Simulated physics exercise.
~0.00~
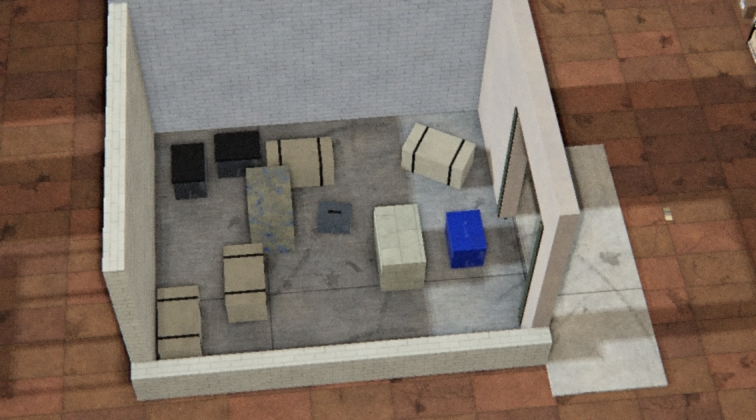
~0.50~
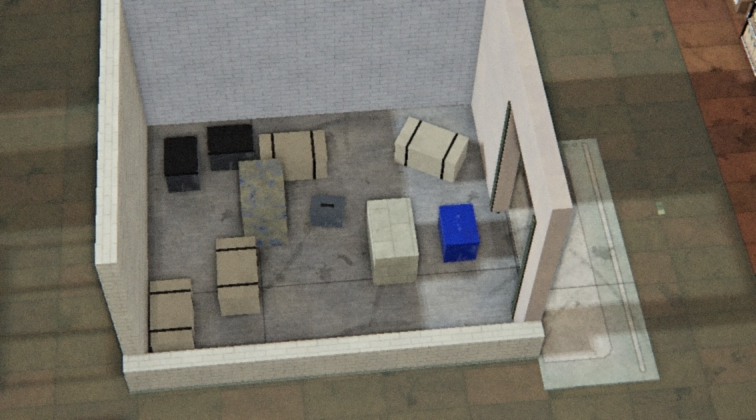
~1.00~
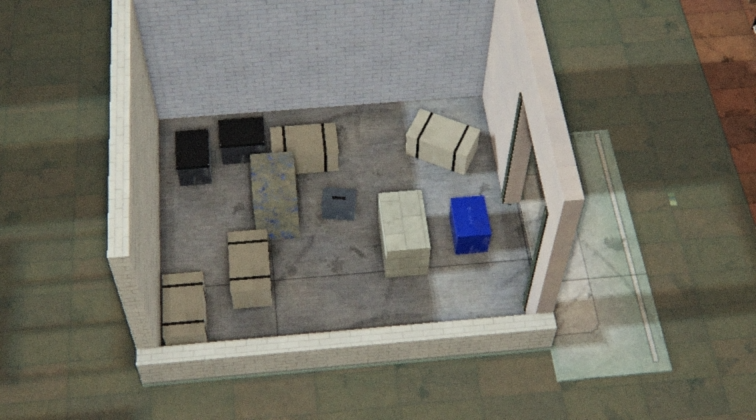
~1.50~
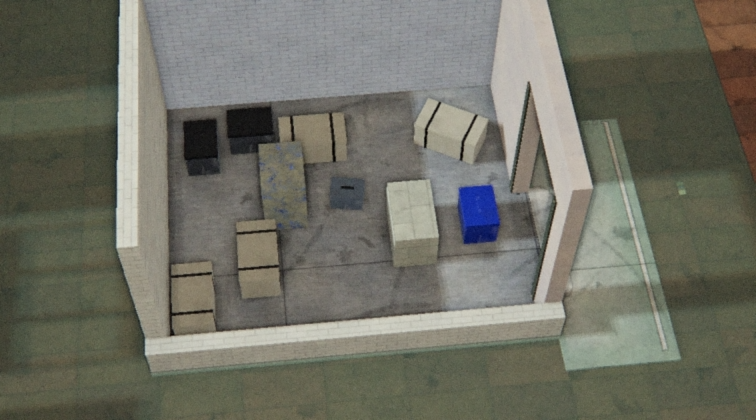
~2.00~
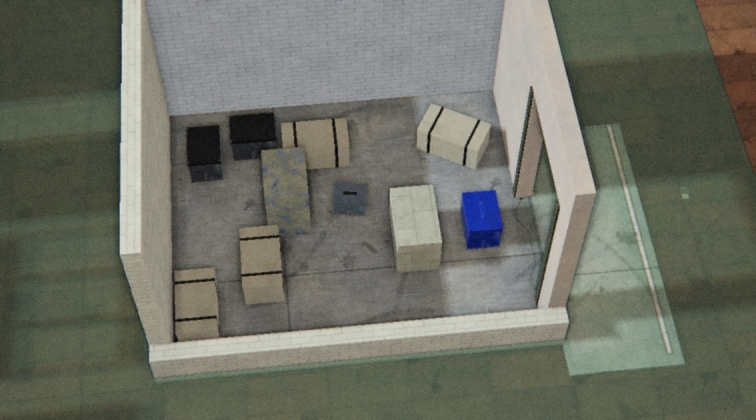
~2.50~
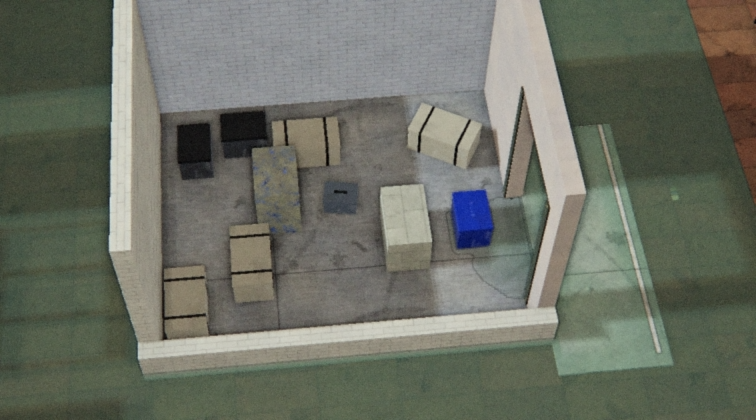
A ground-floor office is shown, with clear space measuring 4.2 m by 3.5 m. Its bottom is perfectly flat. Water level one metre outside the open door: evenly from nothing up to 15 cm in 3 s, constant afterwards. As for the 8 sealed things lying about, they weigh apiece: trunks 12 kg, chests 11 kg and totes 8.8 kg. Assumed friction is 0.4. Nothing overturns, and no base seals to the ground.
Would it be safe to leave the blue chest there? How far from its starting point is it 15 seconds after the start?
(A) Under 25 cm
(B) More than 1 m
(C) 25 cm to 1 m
The answer is B.
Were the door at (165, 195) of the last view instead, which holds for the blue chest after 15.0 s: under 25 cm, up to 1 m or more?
Result for the blue chest: Moderate displacement.
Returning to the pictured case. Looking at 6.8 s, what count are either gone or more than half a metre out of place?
The count is 2.
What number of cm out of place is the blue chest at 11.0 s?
Around 300 centimetres.
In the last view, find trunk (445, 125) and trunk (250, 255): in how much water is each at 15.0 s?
Close to 11 and 10 centimetres.
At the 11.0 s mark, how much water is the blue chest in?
10 cm or so.
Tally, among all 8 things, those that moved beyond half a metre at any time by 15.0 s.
I make it 6.
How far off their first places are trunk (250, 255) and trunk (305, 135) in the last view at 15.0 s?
In turn: 30 cm, 100 cm.
After 3.5 s the blue chest is near (447, 206), 0.3 m from its start, aground; 0 afloat.
After 6.8 s the blue chest is near (382, 121), 1.7 m from its start, aground; 1 afloat.
After 11.0 s the blue chest is near (260, 100), 3.0 m from its start, afloat; 7 afloat.
After 15.0 s the blue chest is near (247, 105), 3.1 m from its start, afloat; 8 afloat.
